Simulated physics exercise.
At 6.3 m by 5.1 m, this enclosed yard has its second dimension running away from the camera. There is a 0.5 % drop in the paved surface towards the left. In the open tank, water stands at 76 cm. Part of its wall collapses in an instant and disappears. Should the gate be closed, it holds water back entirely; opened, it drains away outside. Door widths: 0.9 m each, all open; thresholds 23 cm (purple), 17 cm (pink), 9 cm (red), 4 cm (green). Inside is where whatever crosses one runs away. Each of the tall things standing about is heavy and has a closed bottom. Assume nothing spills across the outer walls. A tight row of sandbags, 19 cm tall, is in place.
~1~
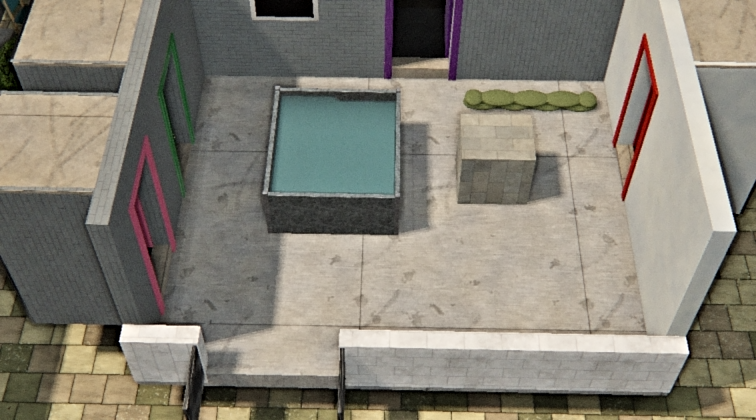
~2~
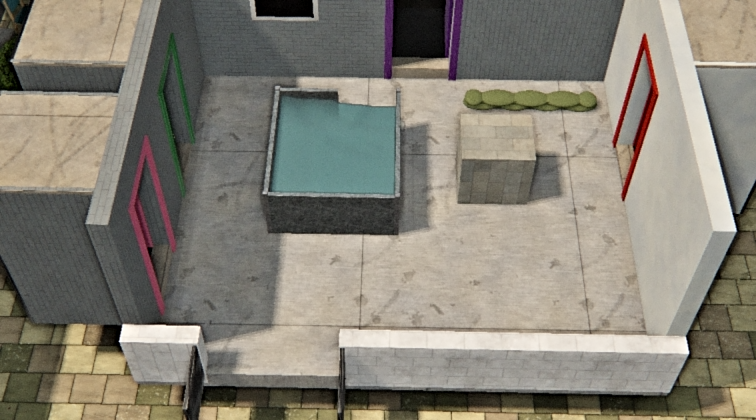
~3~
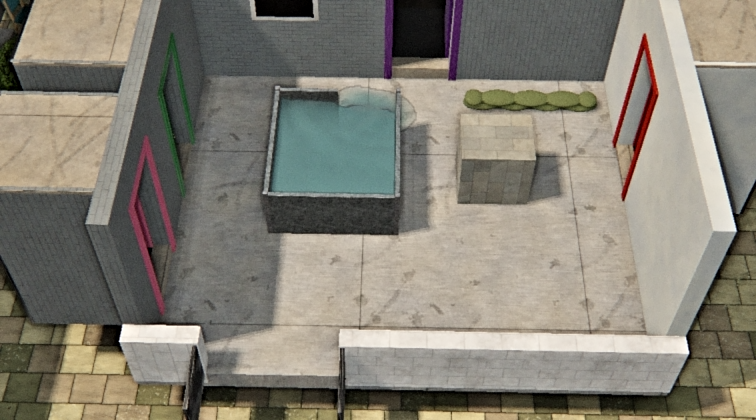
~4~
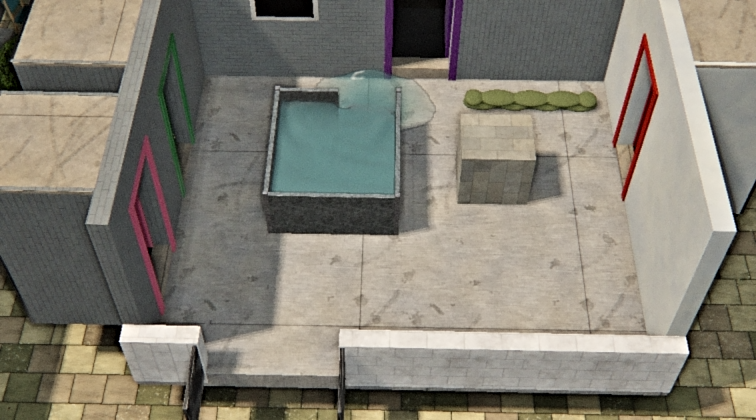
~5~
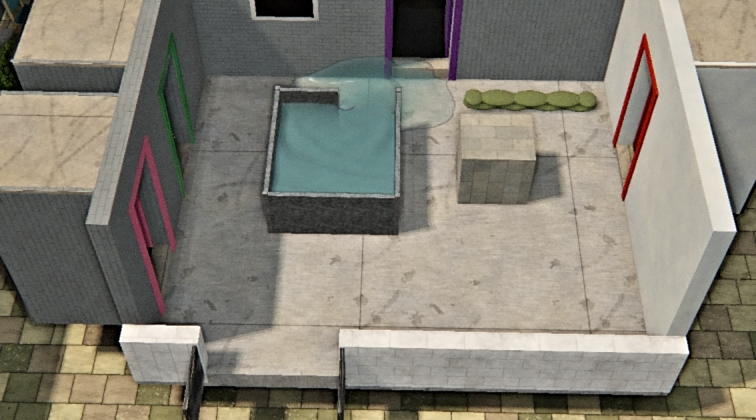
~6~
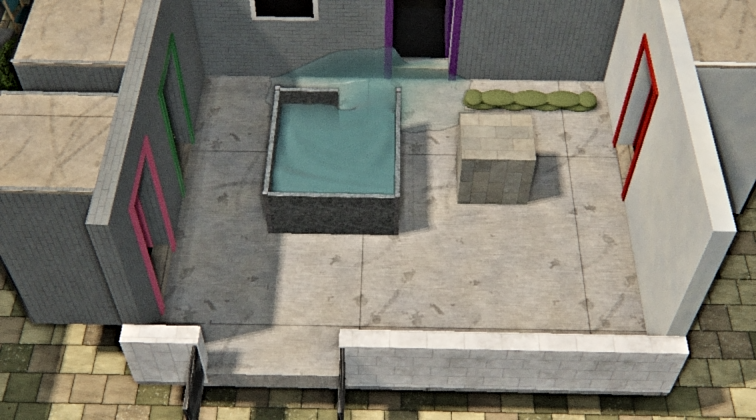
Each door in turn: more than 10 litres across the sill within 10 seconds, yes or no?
Answers: Purple door, yes; pink door, no; red door, no; green door, yes.
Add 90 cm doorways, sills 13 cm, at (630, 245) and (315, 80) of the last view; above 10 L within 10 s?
In turn: Short of it, beyond it.
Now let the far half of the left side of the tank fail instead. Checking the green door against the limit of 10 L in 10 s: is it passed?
Note: Green door, beyond the limit.
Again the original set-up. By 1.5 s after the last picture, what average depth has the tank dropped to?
It averages close to 41 cm.
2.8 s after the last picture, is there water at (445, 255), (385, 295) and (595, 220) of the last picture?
Well, the first is untouched by it, the next untouched by it, the last drenched.
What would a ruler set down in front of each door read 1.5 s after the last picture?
In centimetres, the purple door has 31, the pink door 0, the red door 2 and the green door 9.
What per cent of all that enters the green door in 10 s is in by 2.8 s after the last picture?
About 40 per cent.
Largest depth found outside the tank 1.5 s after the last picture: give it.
Some 48 cm deep.
Then, 0.7 s after the last picture water covers 15 % of the floor and is deepest (51 cm) near (375, 80); purple door 38 cm at the sill, 35 L in, pink door not reached, red door not reached, green door not reached.
Then, 1.5 s after the last picture water covers 35 % of the floor and is deepest (48 cm) near (591, 83); purple door 31 cm at the sill, 81 L in, pink door not reached, red door 2 cm at the sill, 0 L in, green door 9 cm at the sill, 0 L in.
Then, 2.8 s after the last picture water covers 65 % of the floor and is deepest (34 cm) near (591, 83); purple door 23 cm at the sill, 98 L in, pink door 4 cm at the sill, 0 L in, red door 6 cm at the sill, 0 L in, green door 9 cm at the sill, 25 L in.
Then, 5.3 s after the last picture water covers 90 % of the floor and is deepest (22 cm) near (546, 91); purple door 14 cm at the sill, 101 L in, pink door 4 cm at the sill, 0 L in, red door 6 cm at the sill, 0 L in, green door 7 cm at the sill, 51 L in.
Then, 9.3 s after the last picture water covers 95 % of the floor and is deepest (11 cm) near (198, 263); purple door 11 cm at the sill, 101 L in, pink door 9 cm at the sill, 0 L in, red door 6 cm at the sill, 0 L in, green door 5 cm at the sill, 64 L in.
